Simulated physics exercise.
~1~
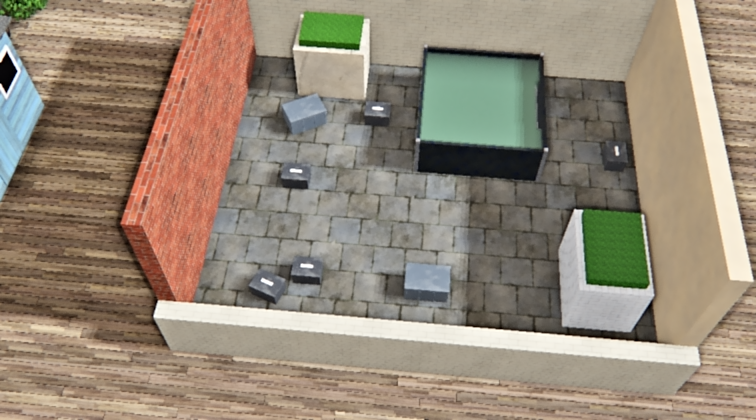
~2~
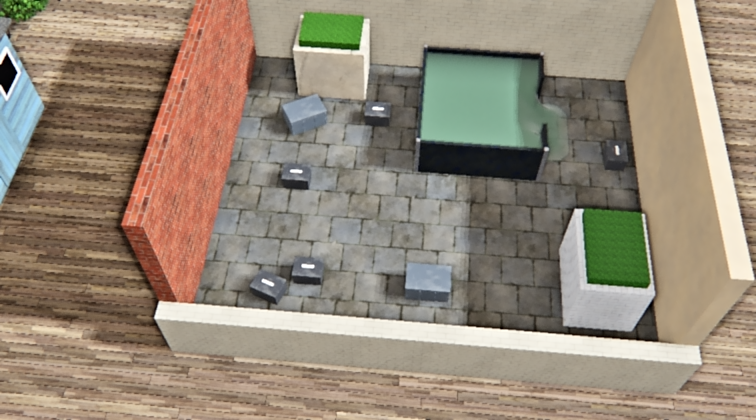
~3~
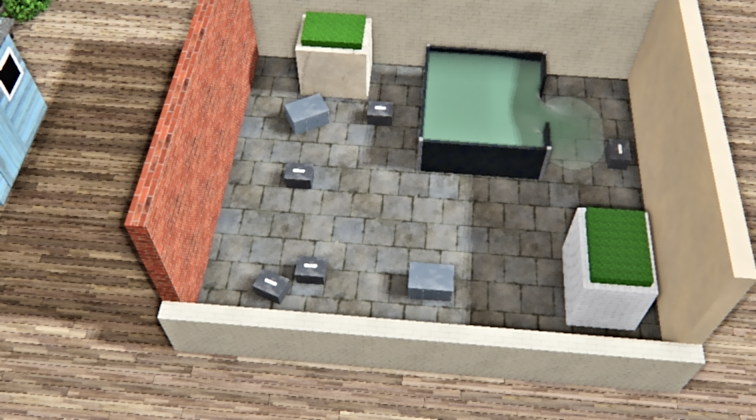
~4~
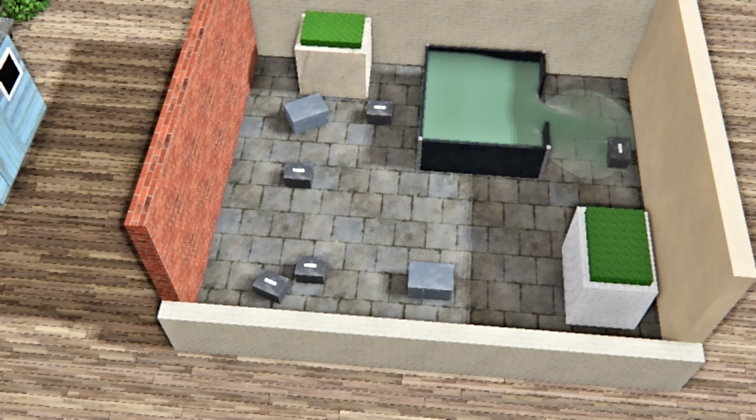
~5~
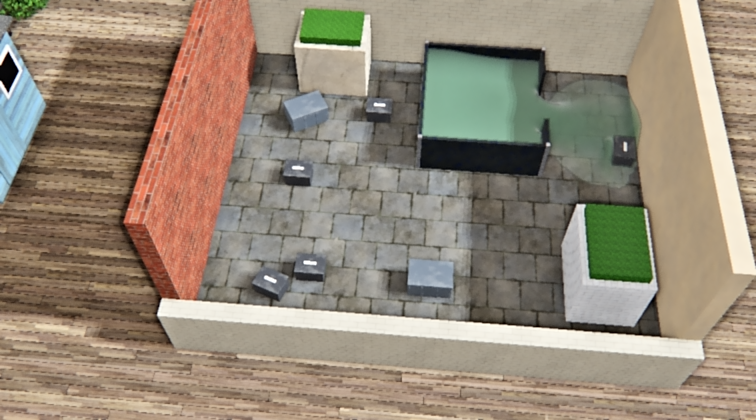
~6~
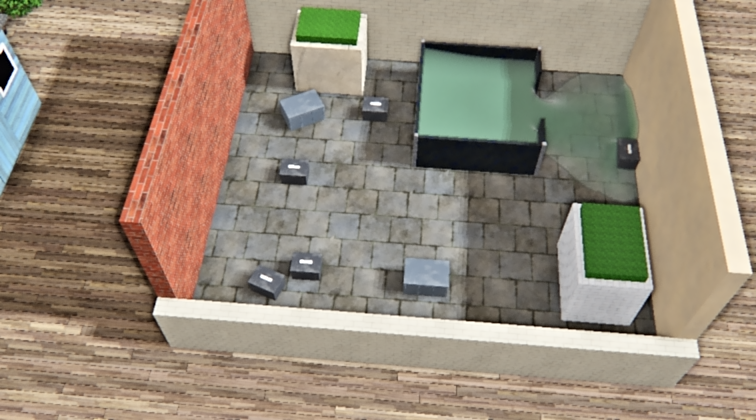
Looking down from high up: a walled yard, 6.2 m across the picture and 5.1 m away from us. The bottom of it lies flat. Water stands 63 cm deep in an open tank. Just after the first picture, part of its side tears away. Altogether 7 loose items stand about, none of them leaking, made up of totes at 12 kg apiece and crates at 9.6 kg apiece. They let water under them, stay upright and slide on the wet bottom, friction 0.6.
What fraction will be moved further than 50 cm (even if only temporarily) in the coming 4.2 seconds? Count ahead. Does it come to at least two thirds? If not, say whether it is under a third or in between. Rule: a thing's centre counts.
No, under a third.
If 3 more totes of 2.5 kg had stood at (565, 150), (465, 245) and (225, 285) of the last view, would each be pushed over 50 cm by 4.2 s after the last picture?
Order as listed: Beyond half a metre / beyond half a metre / inside half a metre.
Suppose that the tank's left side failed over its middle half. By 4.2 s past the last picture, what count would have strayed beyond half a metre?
Result: 5 of them.
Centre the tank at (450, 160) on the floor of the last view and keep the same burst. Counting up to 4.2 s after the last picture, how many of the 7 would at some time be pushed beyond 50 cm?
2.
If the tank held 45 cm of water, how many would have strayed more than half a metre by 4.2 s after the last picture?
Then 1.
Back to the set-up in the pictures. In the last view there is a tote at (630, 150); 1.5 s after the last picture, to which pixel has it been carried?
Somewhere near (588, 220) in the last view.
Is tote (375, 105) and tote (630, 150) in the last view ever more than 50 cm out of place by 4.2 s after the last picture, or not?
Well, one then the other: A smaller shift, then a bigger shift.
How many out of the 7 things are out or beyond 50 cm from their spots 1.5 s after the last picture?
Count: 1.
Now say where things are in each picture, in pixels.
The first frame shows a tote at (617, 151), on the bottom; a tote at (267, 282) rests on the ground; water covers 3.5 m2; 0 of 7 have shifted.
The second frame shows a tote at (617, 151) rests on the ground; a tote at (268, 283) rests on the ground; water covers 4.1 m2; 0 of 7 have shifted.
The third frame shows a tote at (620, 149), on the bottom; a tote at (271, 282), on the bottom; 4.8 m2 under water; 0 of 7 have shifted.
The fourth frame shows a tote at (620, 148), on the bottom; a tote at (271, 282) rests on the ground; 5.6 m2 under water; 0 of 7 have shifted.
The fifth frame shows a tote at (625, 147), on the bottom, 9 cm from its start; a tote at (270, 280) rests on the ground; water covers 6.0 m2; 1 of 7 have shifted.
The sixth frame shows a tote at (629, 149) rests on the ground, 22 cm from its start; a tote at (266, 279) rests on the ground; 6.5 m2 under water; 1 of 7 have shifted.
Then, 0.4 s after the last picture 0 of 7 are over 50 cm from their spots; 1 afloat.
Then, 1.5 s after the last picture 1 of 7 are over 50 cm from their spots; 1 afloat.
Then, 2.8 s after the last picture 1 of 7 are over 50 cm from their spots; 0 afloat.
Then, 4.2 s after the last picture 2 of 7 are over 50 cm from their spots, and 2 have been at some point; 1 afloat.
